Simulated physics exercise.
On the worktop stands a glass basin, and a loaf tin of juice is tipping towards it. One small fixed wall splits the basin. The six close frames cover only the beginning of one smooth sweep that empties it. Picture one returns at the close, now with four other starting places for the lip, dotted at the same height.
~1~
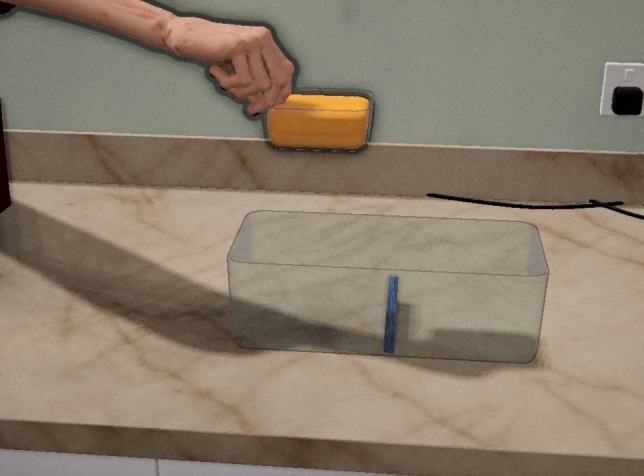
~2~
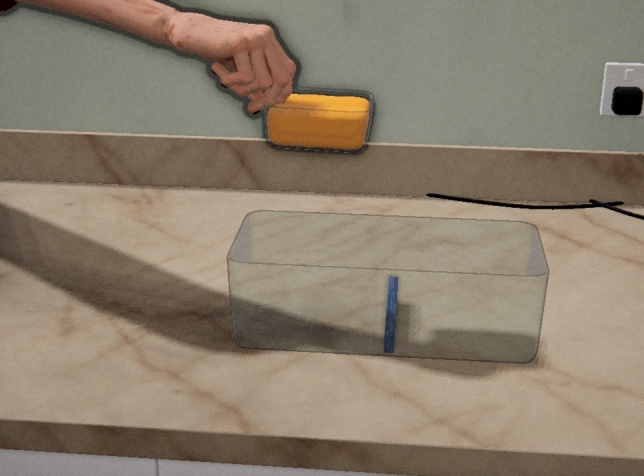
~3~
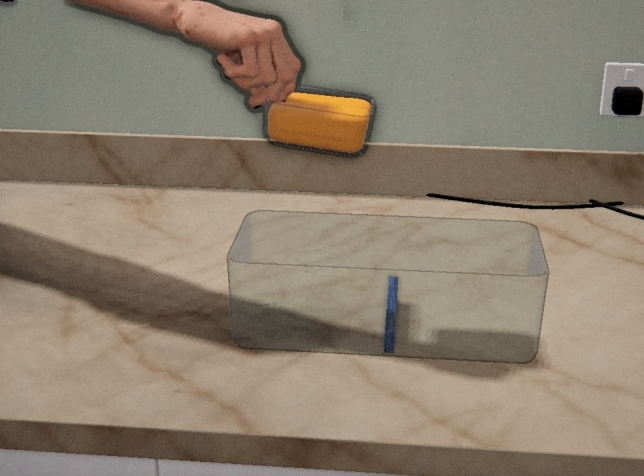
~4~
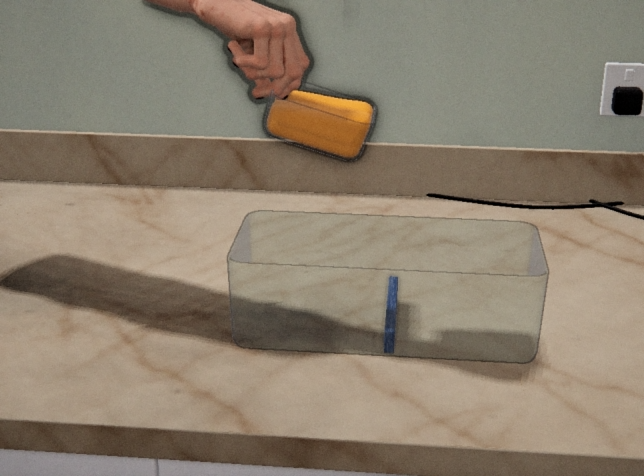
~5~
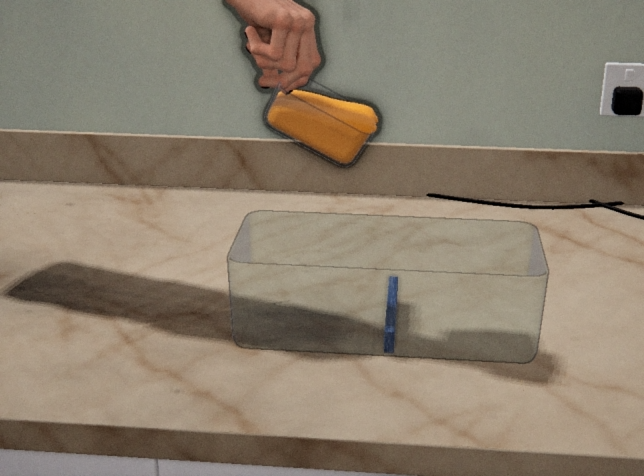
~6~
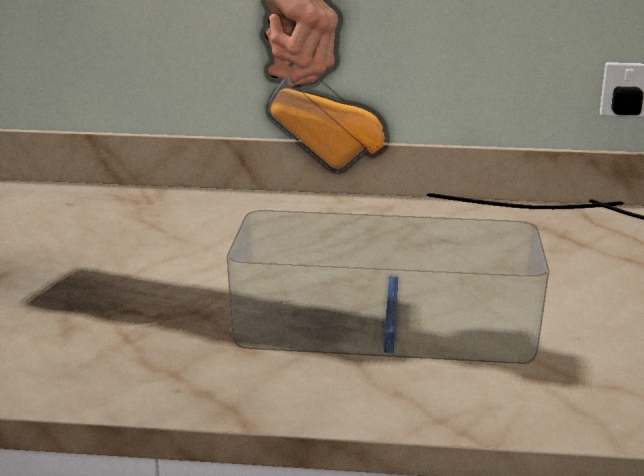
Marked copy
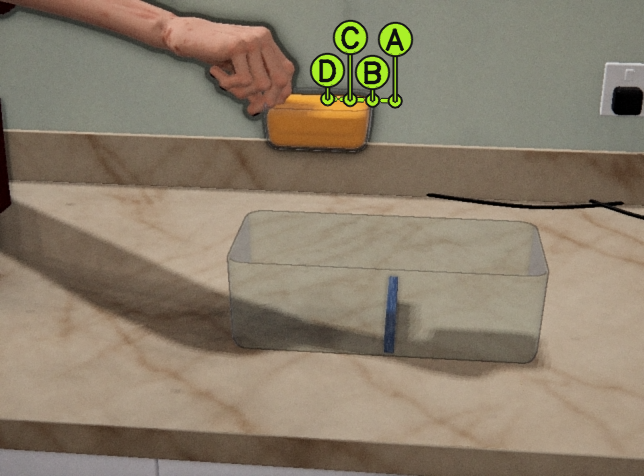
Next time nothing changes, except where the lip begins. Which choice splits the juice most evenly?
Go for C.
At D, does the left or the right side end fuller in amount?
The left side.
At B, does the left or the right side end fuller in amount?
The right one.
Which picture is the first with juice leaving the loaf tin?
In picture 5.
In lime, A at (395, 101); B at (372, 100); C at (350, 99); D at (327, 98).
Choosing A, about 16 % ends left of the wall and 81 % right of it; 3 % is lost outside.
Choosing B, about 24 % ends left of the wall and 74 % right of it.
Choosing C, about 48 % ends left of the wall and 51 % right of it.
Choosing D, about 80 % ends left of the wall and 16 % right of it; 4 % is lost outside.
